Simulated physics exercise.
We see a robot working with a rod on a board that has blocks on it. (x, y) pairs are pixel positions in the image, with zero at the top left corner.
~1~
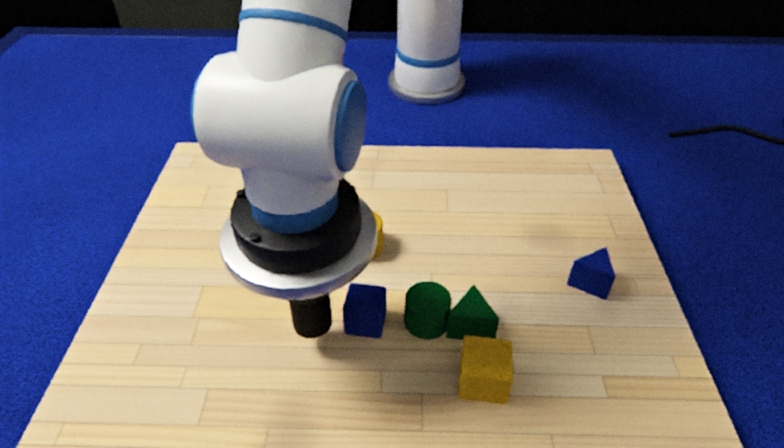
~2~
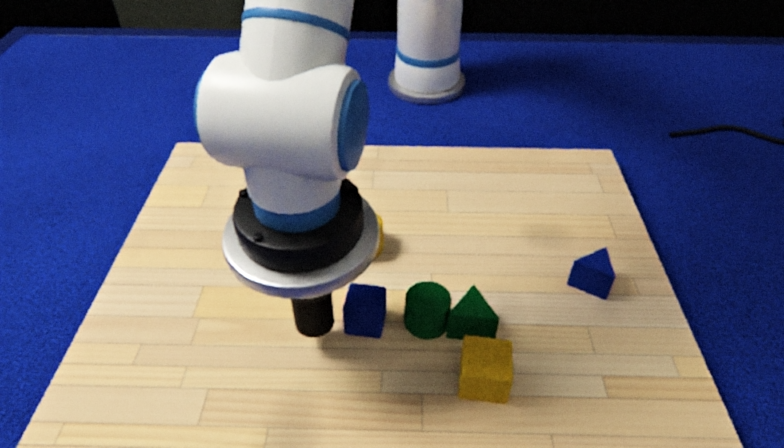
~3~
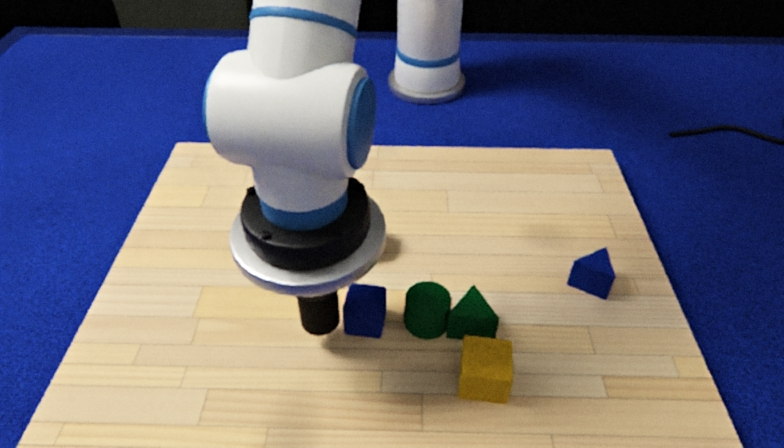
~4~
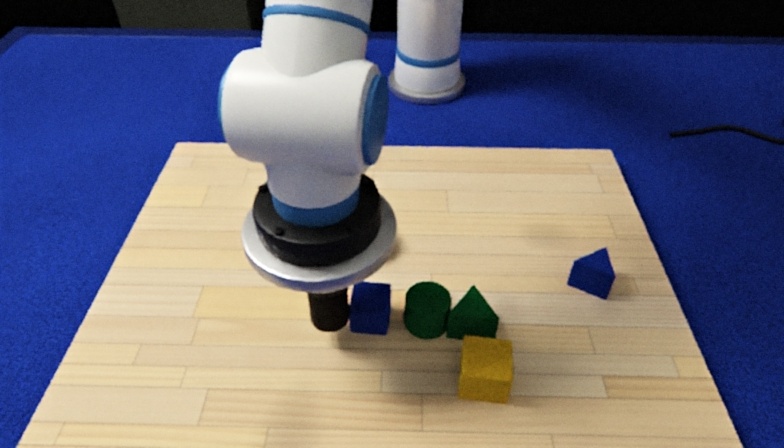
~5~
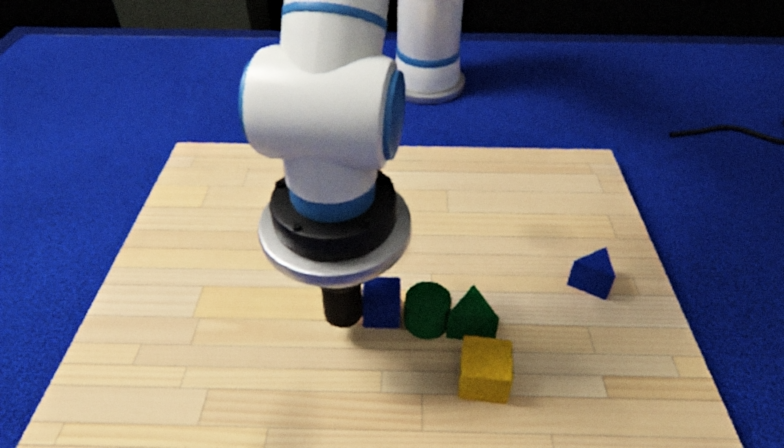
The clip opens on a white robot arm holding a dark rod just left of a blue cube on a wooden board, with green and yellow blocks nearby. The rod moves slightly right to the cube, then pushes it a short way toward the green cylinder, while the other visible blocks stay still.
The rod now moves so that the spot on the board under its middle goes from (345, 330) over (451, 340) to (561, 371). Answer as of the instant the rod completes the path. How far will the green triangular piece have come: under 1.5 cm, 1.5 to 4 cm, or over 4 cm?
Band: Over 4 cm.
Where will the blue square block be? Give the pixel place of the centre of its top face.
I predict (408, 276).
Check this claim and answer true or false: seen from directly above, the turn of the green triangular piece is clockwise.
That is false.
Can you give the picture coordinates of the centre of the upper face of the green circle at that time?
Around (466, 285).
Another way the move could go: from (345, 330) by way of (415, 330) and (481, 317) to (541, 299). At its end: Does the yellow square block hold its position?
It seems so.
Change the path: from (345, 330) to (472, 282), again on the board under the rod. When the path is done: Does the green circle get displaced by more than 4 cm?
Yes - that is the case.
On the path given first. One third of the way, rod (417, 314); blue square block (408, 276), turned 75° anticlockwise; green circle (451, 289); green triangular piece (485, 307).
Two thirds of the way, rod (491, 333); blue square block (408, 276), turned 75° anticlockwise; green circle (466, 285); green triangular piece (523, 304), turned 30° anticlockwise; yellow square block (495, 364).
At the end, rod (567, 353); blue square block (408, 276), turned 75° anticlockwise; green circle (466, 285); green triangular piece (538, 307), turned 95° anticlockwise; yellow square block (496, 366).
